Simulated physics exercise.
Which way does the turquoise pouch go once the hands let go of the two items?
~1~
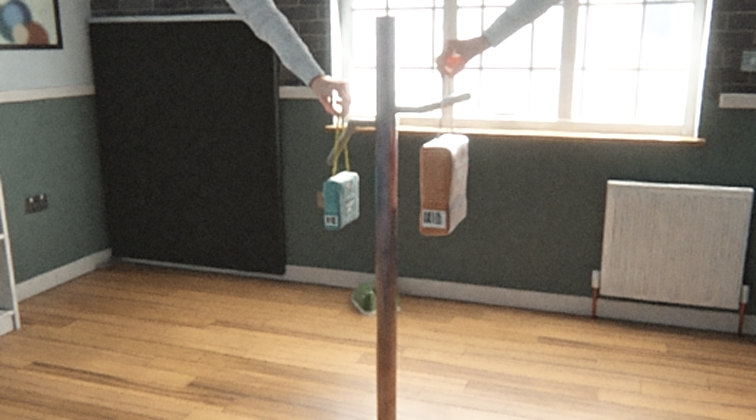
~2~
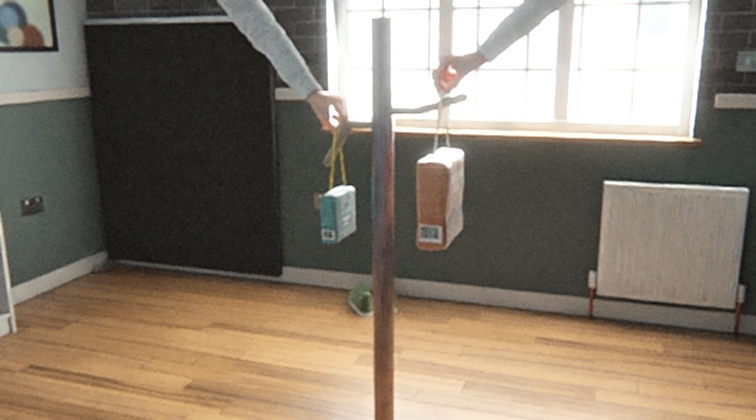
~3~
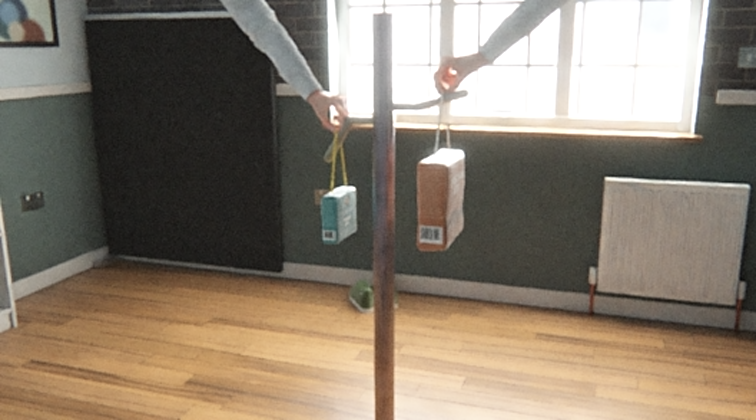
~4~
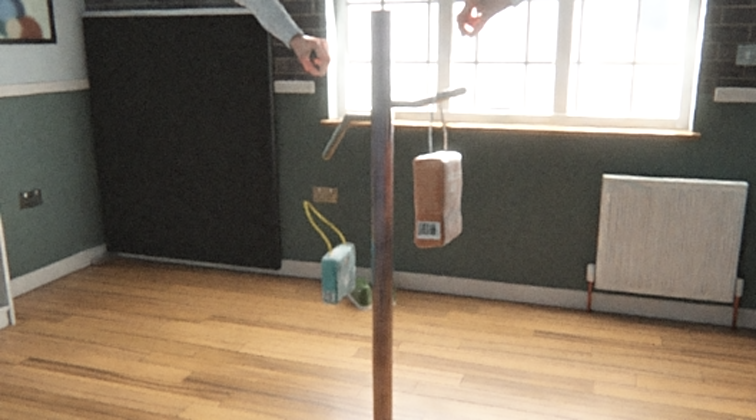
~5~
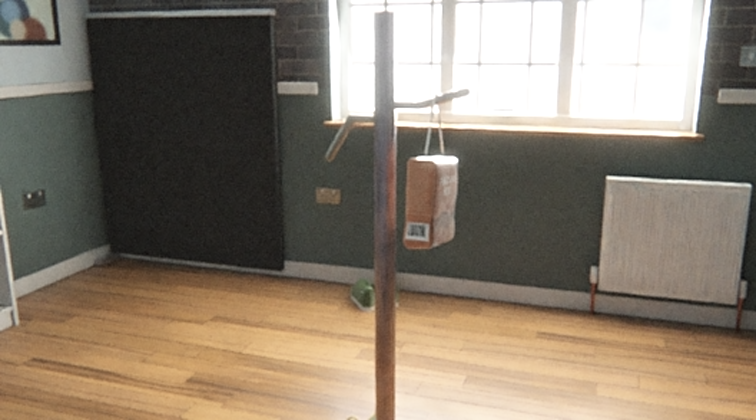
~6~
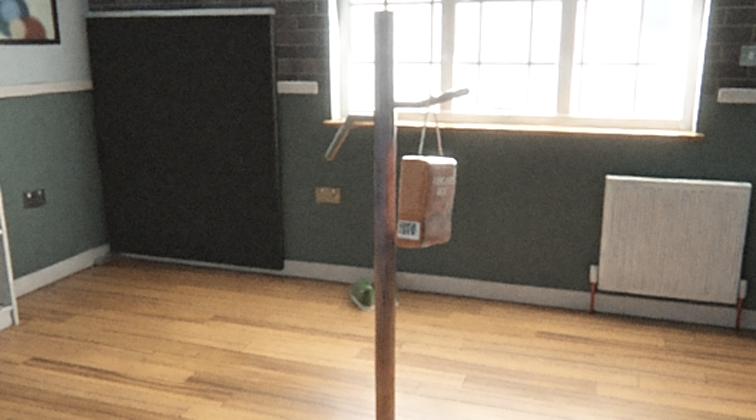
The turquoise pouch moves down, dropping away from the left peg towards the floor.
